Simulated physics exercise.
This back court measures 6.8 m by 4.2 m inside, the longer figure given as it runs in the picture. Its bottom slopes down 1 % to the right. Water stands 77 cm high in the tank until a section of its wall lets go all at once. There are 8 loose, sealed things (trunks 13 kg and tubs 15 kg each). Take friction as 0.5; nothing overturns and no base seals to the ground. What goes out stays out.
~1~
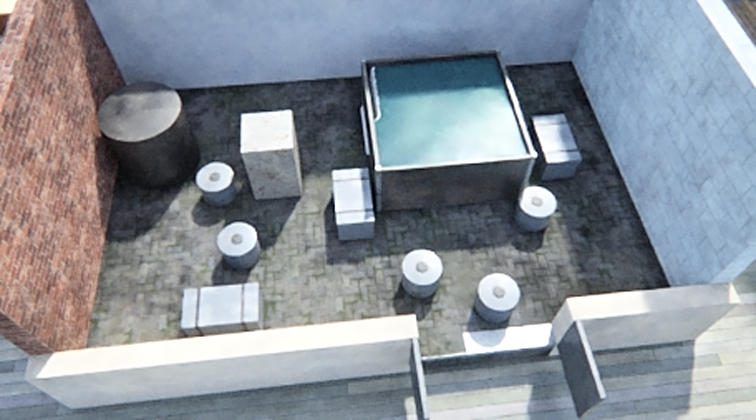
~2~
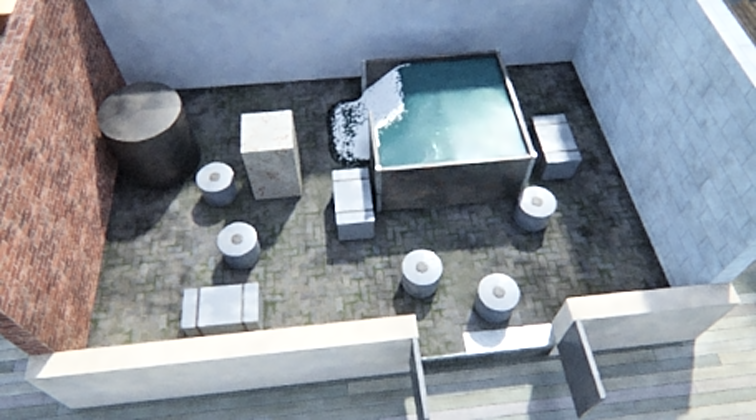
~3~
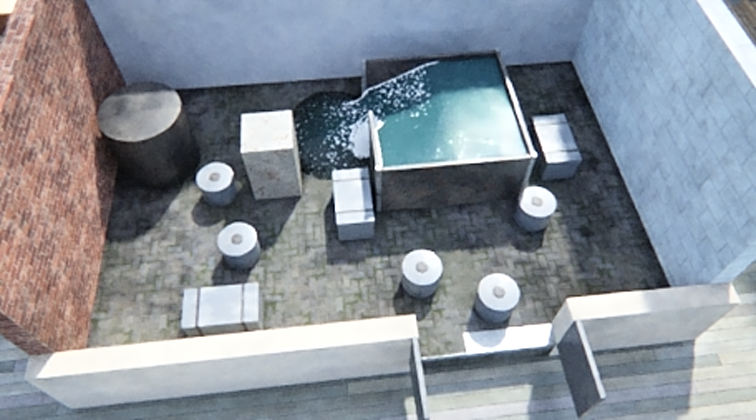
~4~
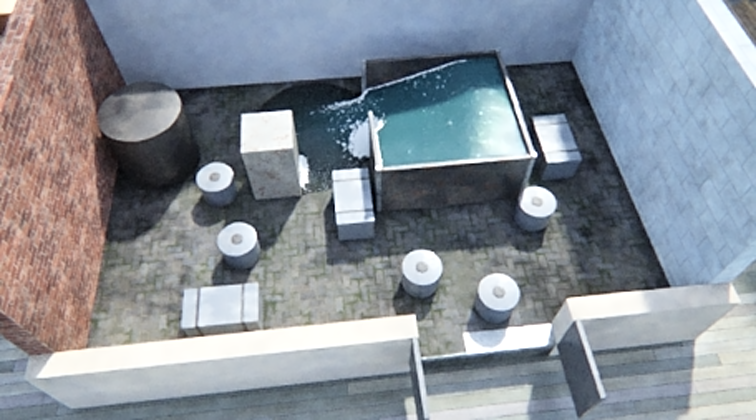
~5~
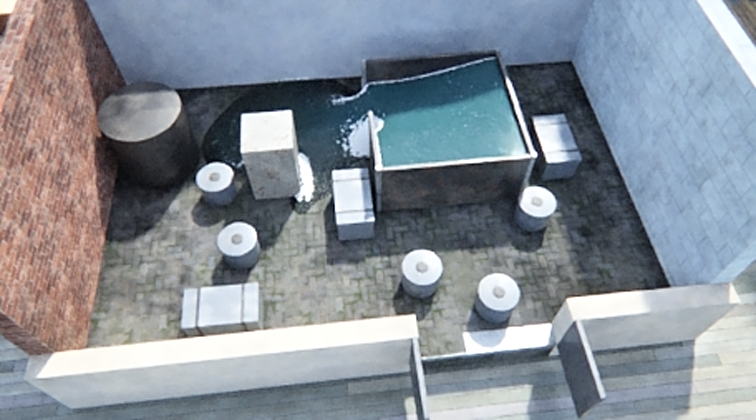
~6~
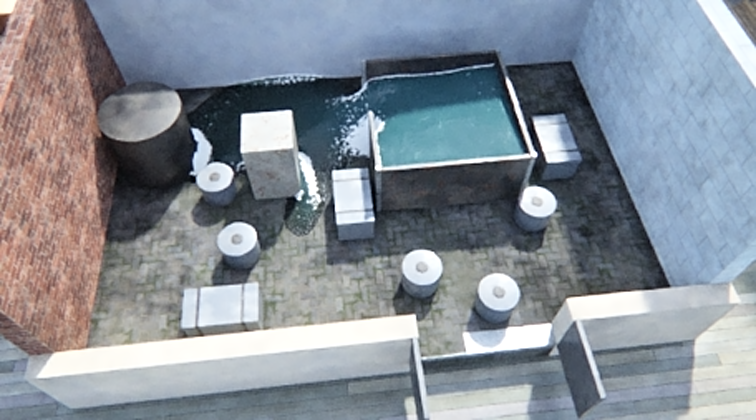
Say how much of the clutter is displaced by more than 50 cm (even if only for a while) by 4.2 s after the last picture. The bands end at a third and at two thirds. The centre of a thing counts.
It is less than a third.
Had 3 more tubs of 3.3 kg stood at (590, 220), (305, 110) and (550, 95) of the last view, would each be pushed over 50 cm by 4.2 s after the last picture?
In turn: Less, past it, under.
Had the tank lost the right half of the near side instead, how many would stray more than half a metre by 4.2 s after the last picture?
In that case 3 of them.
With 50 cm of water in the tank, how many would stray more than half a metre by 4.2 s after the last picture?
In that case 1 of them.
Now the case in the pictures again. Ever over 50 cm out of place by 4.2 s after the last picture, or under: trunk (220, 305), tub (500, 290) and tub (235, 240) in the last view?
In that order: More, less, less.
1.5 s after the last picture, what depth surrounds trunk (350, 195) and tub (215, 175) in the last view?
Roughly 3 and 4 cm.
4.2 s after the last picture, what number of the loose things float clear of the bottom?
2 of them.
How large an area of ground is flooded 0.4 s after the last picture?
Roughly 9.5 m2.
Then, 0.4 s after the last picture 0 of 8 are over 50 cm from their spots; 0 afloat.
Then, 1.5 s after the last picture 0 of 8 are over 50 cm from their spots; 0 afloat.
Then, 2.8 s after the last picture 0 of 8 are over 50 cm from their spots; 1 afloat.
Then, 4.2 s after the last picture 2 of 8 are over 50 cm from their spots, and 2 have been at some point; 2 afloat.
